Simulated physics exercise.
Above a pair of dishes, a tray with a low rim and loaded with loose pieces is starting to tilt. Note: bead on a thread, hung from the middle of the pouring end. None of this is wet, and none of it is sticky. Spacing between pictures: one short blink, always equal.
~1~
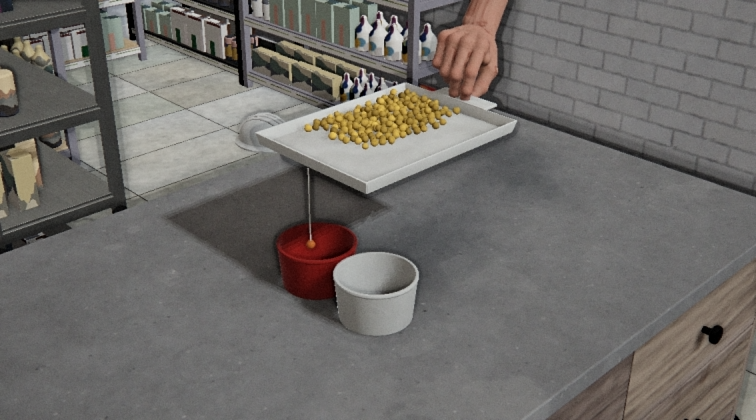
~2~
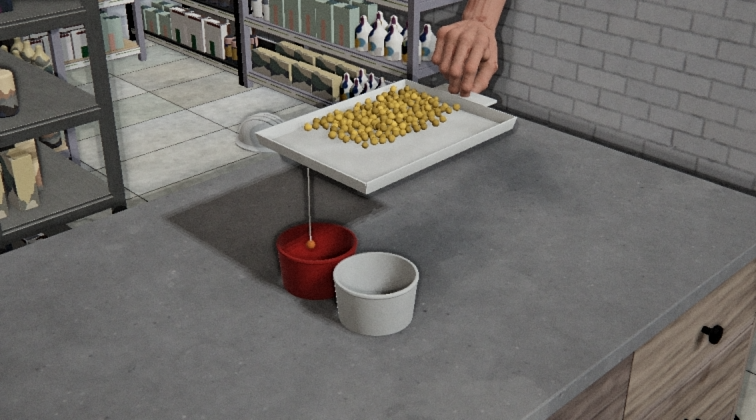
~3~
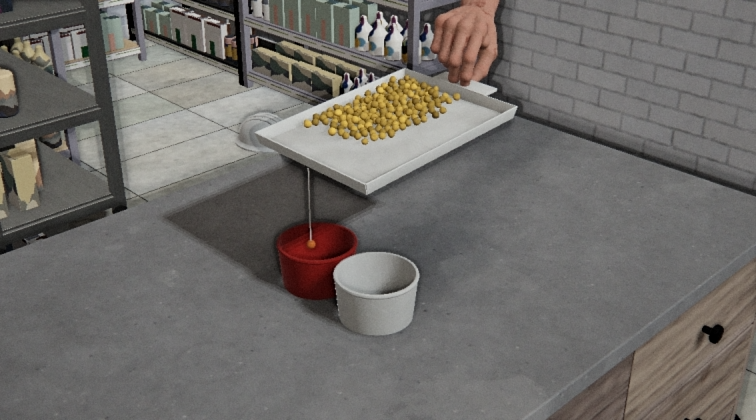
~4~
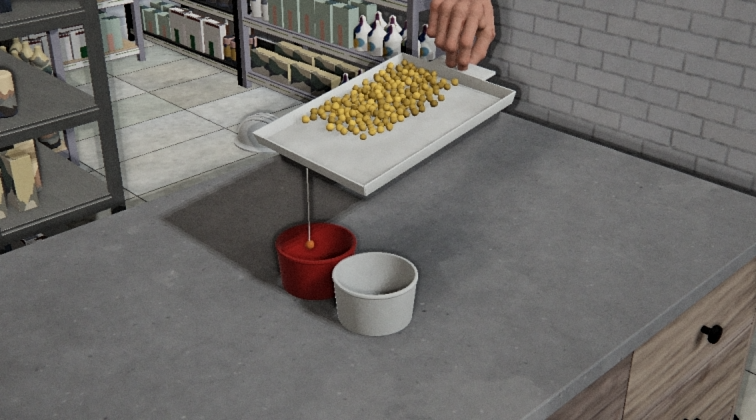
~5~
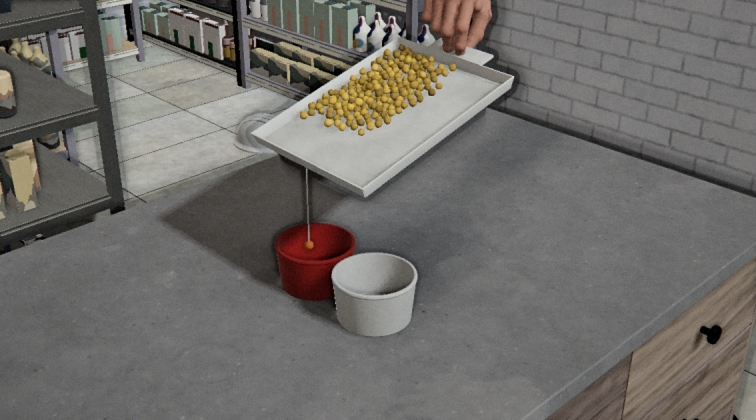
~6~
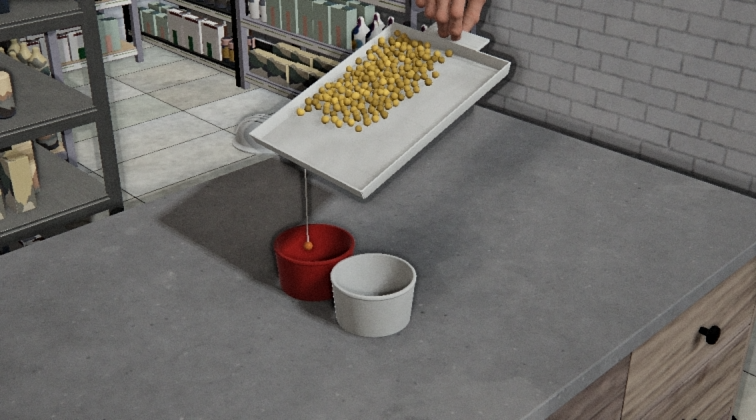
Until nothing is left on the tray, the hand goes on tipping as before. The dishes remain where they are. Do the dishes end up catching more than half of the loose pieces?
The dishes gather below half.
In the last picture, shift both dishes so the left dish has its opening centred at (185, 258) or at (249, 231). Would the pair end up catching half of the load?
Together the dishes get less than a half first, then less than a half.
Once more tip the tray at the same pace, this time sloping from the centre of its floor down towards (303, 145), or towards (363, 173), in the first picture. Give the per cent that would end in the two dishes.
Roughly 10 percent, then 50 percent.
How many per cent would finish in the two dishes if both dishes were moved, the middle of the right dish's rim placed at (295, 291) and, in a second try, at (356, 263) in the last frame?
First placement: Some 70 %; second placement: Some 0 %.
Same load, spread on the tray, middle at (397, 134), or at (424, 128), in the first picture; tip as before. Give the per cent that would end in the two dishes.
10 % and 10 %.
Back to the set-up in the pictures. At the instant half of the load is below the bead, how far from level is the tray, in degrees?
Roughly 115 degrees.
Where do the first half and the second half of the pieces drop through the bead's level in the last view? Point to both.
At (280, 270) for the first part, then at (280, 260) for the others.
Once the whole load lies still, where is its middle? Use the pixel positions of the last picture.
Roughly at (274, 330), give or take.
Shortly afterwards, tray tipped steeply; the bulk on the tray; only a few outside both; a little in the air.
Next, tray tipped past a quarter turn; near two thirds on the tray; only a few in the right dish; near a third outside both; only a few in the air.
Some moments later, tray tipped past a quarter turn; a little in the right dish; only a few in the left dish; all but a few outside both.
In the end, tray tipped past a quarter turn; a little in the right dish; only a few in the left dish; all but a few outside both.
